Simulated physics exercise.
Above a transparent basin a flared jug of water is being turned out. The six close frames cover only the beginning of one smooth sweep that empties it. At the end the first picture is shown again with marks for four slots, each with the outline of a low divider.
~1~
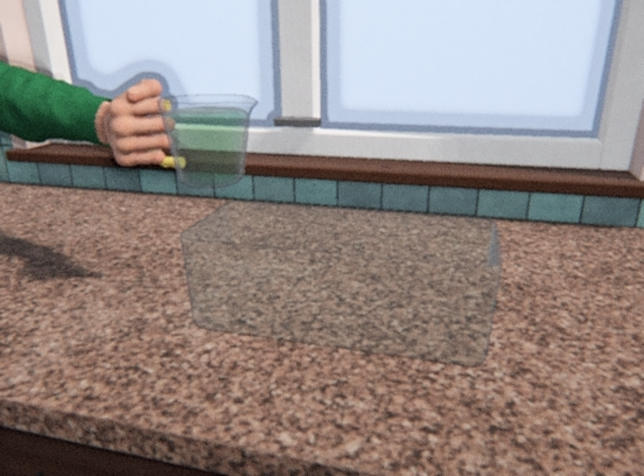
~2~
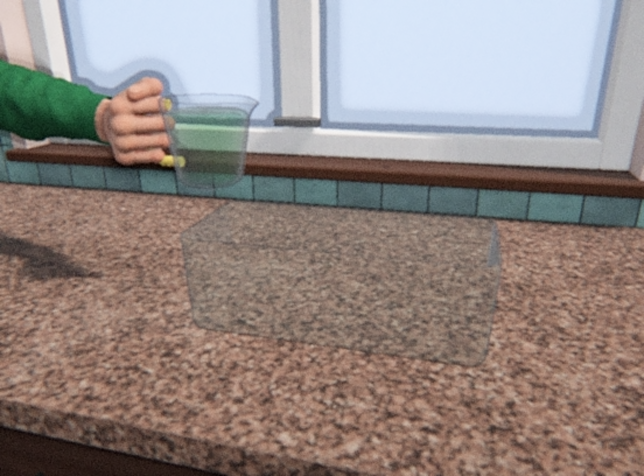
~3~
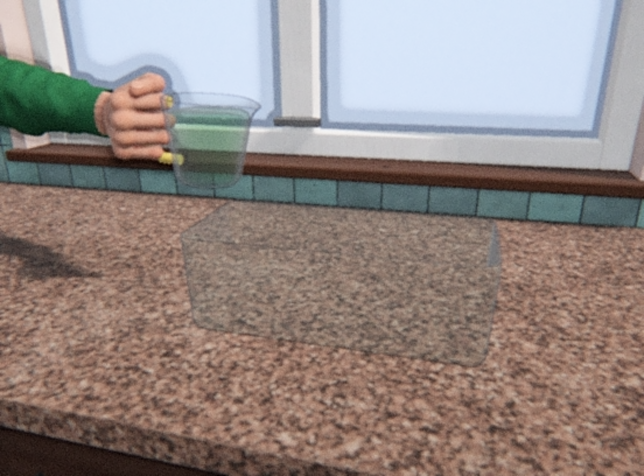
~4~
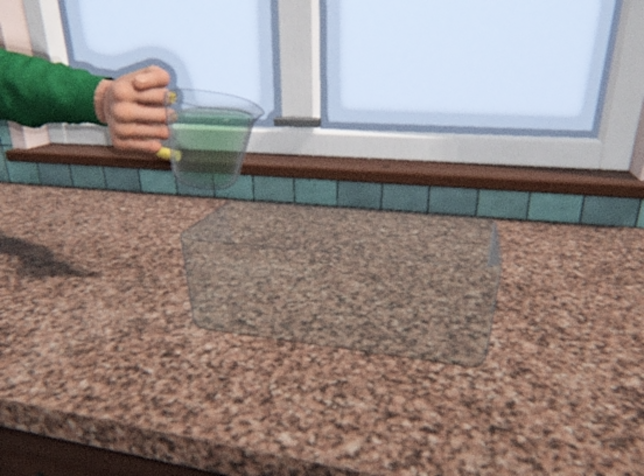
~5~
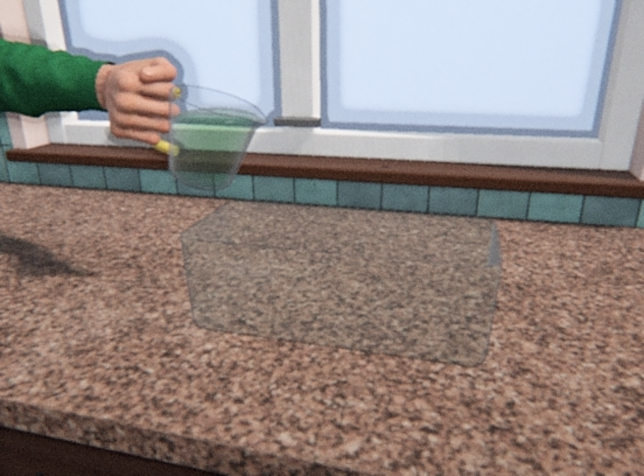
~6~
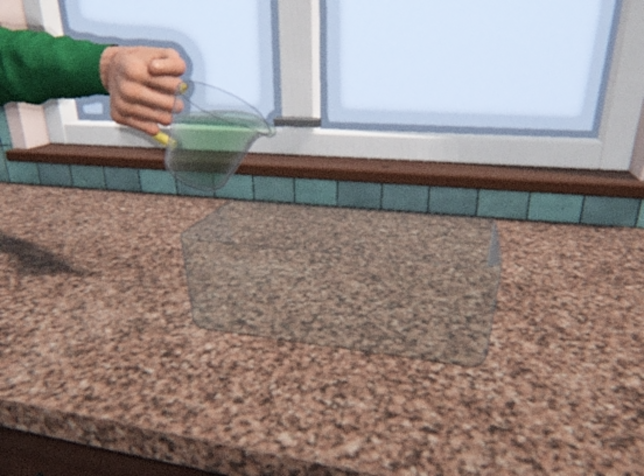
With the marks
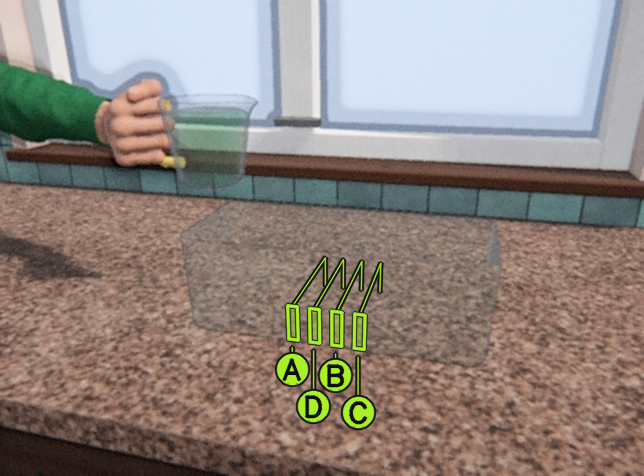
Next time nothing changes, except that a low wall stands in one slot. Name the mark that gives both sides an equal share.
Choose A.
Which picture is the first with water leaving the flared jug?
In picture 6.
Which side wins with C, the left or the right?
The left one.
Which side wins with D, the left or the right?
More ends on the left.
On the marked copy, A at (292, 347); B at (335, 353); C at (358, 356); D at (313, 350).
For place A, about 50 % ends left of the wall and 49 % right of it.
For place B, about 94 % ends left of the wall and 5 % right of it.
For place C, about 96 % ends left of the wall and 3 % right of it.
For place D, about 93 % ends left of the wall and 6 % right of it.
